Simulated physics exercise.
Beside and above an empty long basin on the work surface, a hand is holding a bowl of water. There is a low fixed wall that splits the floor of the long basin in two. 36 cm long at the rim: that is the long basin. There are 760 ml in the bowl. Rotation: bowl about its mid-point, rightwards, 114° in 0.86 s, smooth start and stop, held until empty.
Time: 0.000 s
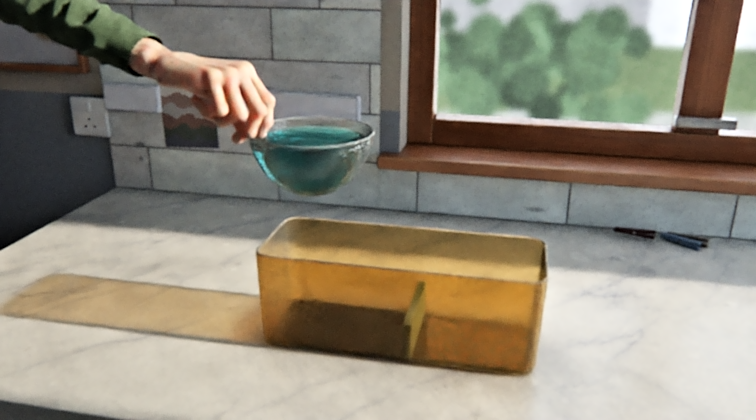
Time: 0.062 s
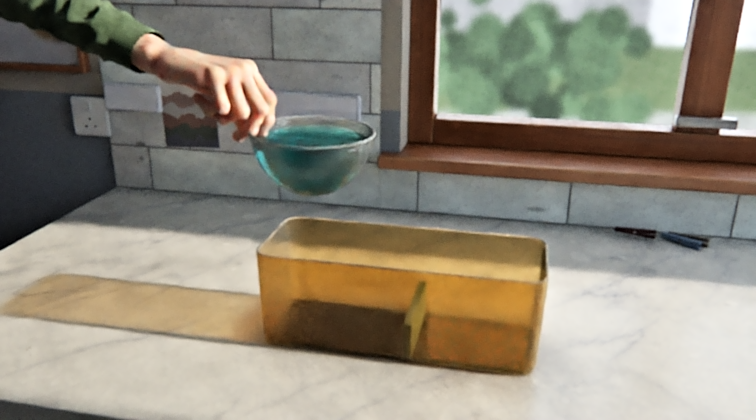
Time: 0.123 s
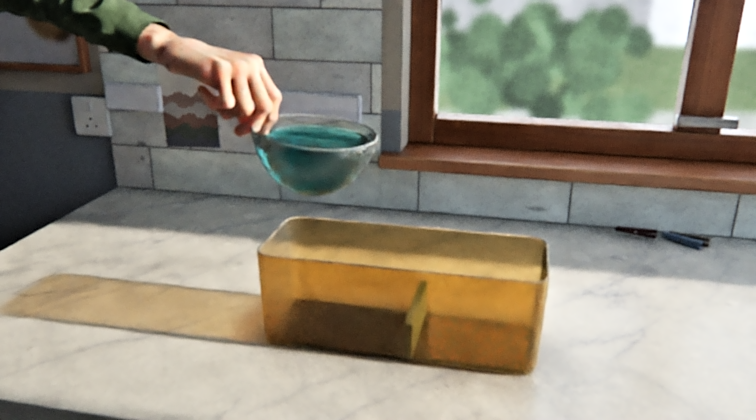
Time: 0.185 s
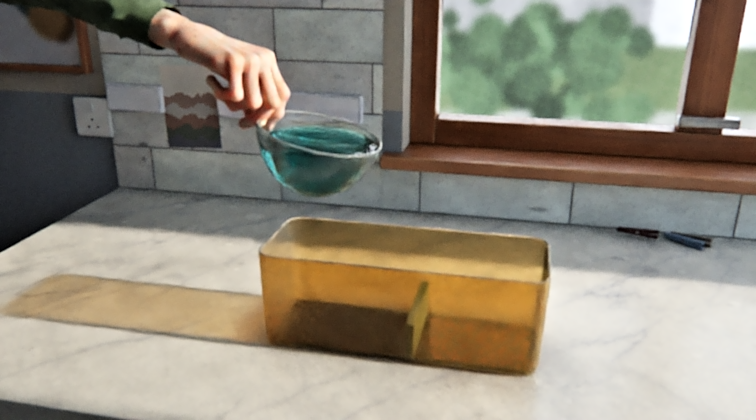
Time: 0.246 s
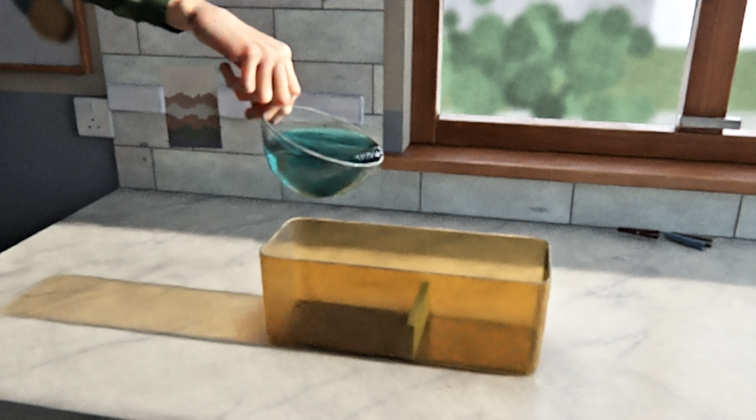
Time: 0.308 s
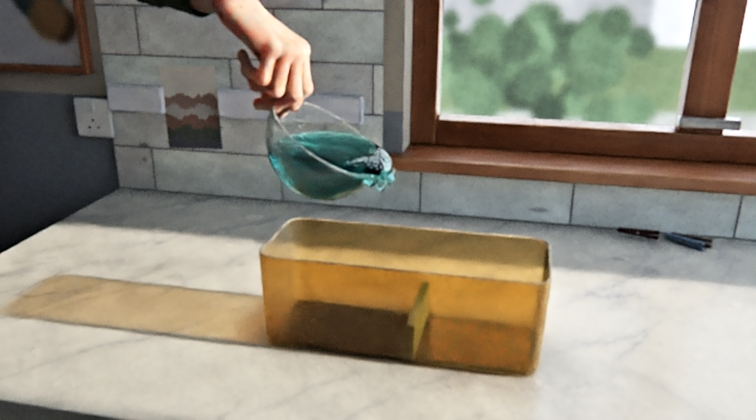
Hand tilting a glass bowl of blue-green water rightward above an empty amber basin, water starting to spill over the rim.
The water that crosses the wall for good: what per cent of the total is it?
It is about 43 per cent of the total.
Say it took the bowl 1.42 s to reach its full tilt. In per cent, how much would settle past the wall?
In that case, some 60 percent.
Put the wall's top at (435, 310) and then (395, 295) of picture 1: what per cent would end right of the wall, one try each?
20 % and 70 %.
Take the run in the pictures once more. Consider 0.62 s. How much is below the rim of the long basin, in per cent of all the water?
Roughly 70 percent.
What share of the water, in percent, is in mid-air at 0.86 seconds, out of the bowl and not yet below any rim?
Close to 2 in every hundred parts.
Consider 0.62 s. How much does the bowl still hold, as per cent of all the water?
At that time about 10 in a hundred parts are still held.
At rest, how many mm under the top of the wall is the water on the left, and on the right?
On the left it's about 34 mm; on the right, about 34 mm.
Then, 0.62 s in, the tilt is 94° and 10 per cent is still to pour, 30 is left of the wall and 40 right of it.
Then, 0.86 s in, the tilt is 114° and 0 per cent is still to pour, 55 is left of the wall and 43 right of it.
Then, 1.10 s in, the tilt is 114° and 0 per cent is still to pour, 55 is left of the wall and 43 right of it.
Then, 1.36 s in, the tilt is 114° and 0 per cent is still to pour, 55 is left of the wall and 43 right of it.
Finally, 55 per cent lies left of the wall, 43 right of it and 2 outside.
